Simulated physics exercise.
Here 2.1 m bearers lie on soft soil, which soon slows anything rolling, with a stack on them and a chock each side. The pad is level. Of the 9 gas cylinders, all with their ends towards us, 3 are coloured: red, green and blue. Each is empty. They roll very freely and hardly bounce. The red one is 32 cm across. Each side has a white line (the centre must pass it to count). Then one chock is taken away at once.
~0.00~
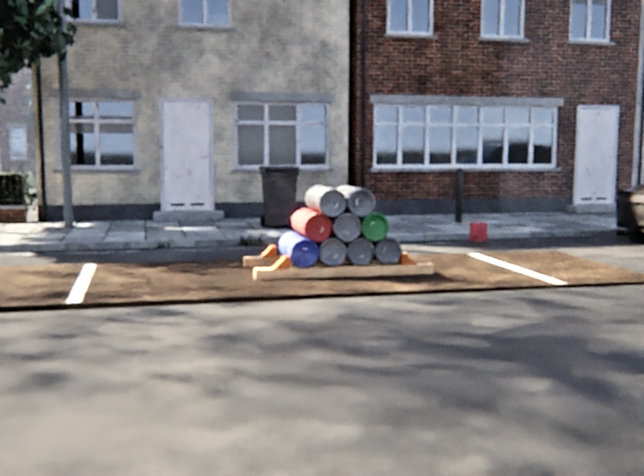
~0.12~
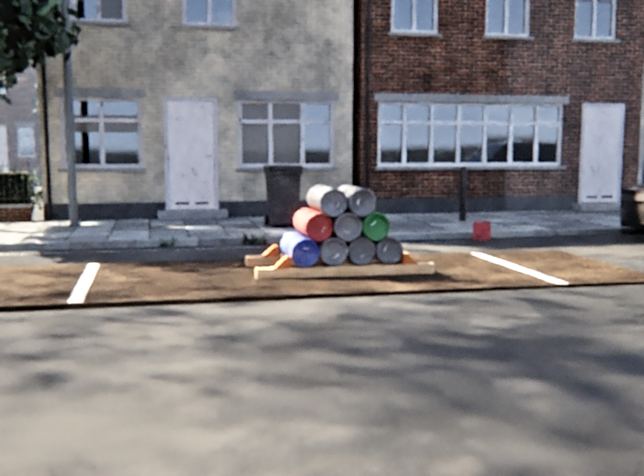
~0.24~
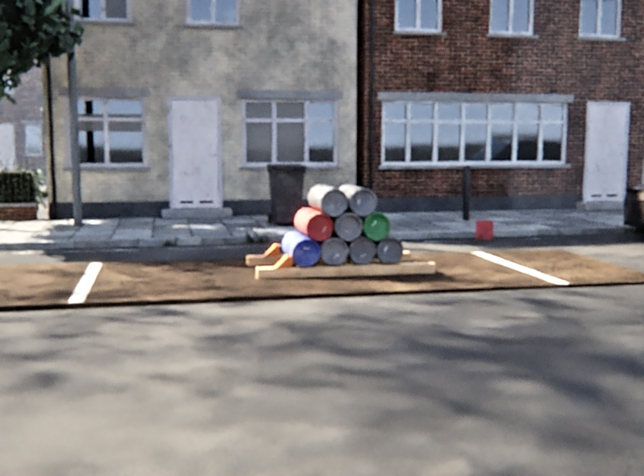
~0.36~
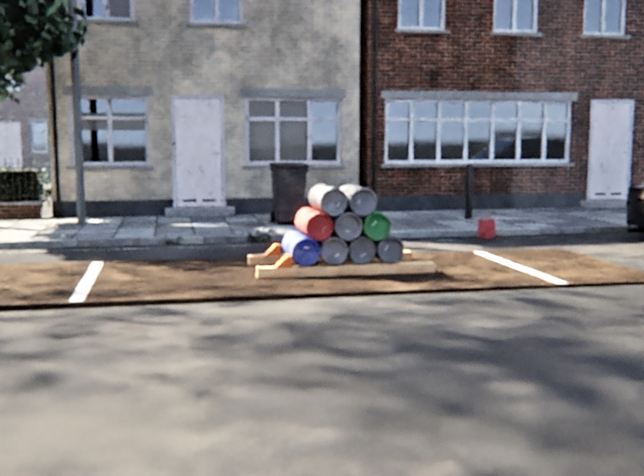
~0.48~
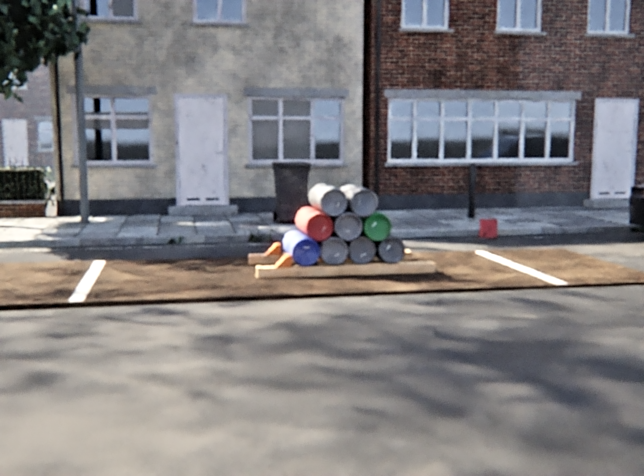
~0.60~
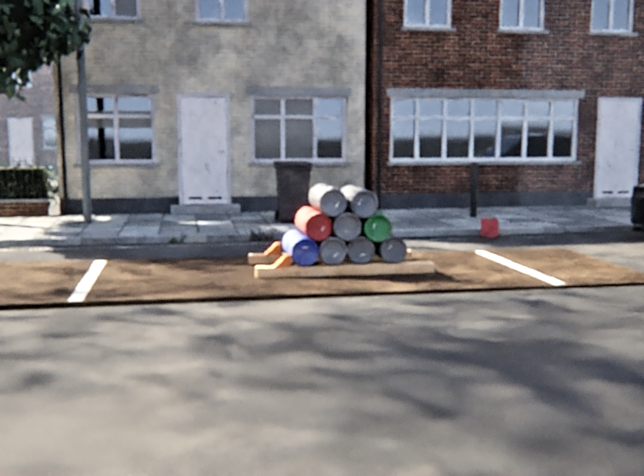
The camera drifts slightly to the right, facing a sunlit street from across the road, with a pale house and a brick one behind. Nine cylinders, ends forward, form a pyramid on timber bearers over brown ground between two white lines, red at middle left, green at middle right, blue at lower left, the others grey. The right chock disappears early, and the stack barely shifts as the houses slide slightly right behind it.
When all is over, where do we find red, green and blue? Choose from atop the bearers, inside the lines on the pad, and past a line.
The red one ends atop the bearers; the green one ends inside the lines on the pad; the blue one ends atop the bearers.
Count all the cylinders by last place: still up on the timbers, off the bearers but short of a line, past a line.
5, 4 and 0.
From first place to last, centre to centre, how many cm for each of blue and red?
Moved: Blue 0, red 0.
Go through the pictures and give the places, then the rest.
Red at (319, 228), green at (375, 227), blue at (304, 254); both chocks in; lines at (81, 286) and (523, 271); the pad is level; 4 of the 9 form the bottom row, in the first frame.
Red at (320, 228), green at (377, 227), blue at (306, 253), in the second frame.
Red at (321, 228), green at (377, 227), blue at (306, 253); right chock gone, in the third frame.
Red at (321, 228), green at (377, 227), blue at (306, 253), in the fourth frame.
Red at (320, 228), green at (378, 227), blue at (306, 252), in the fifth frame.
Red at (319, 228), green at (378, 228), blue at (305, 252); lines at (87, 283) and (525, 270), in the sixth frame.
After 1.7 s, red is up on others, 70 cm from the bearers' left end; green is on the bearers, 50 cm from the bearers' right end, rolling right; blue is on the bearers, 55 cm from the bearers' left end; 0 past a line.
After 3.2 s, green is off the bearers, 105 cm short of the right line, rolling right; no change for red, blue; 0 past a line.
At rest (5.2 s), red is up on others, 70 cm from the bearers' left end; green is off the bearers, 50 cm short of the right line; blue is on the bearers, 55 cm from the bearers' left end; 0 past a line.
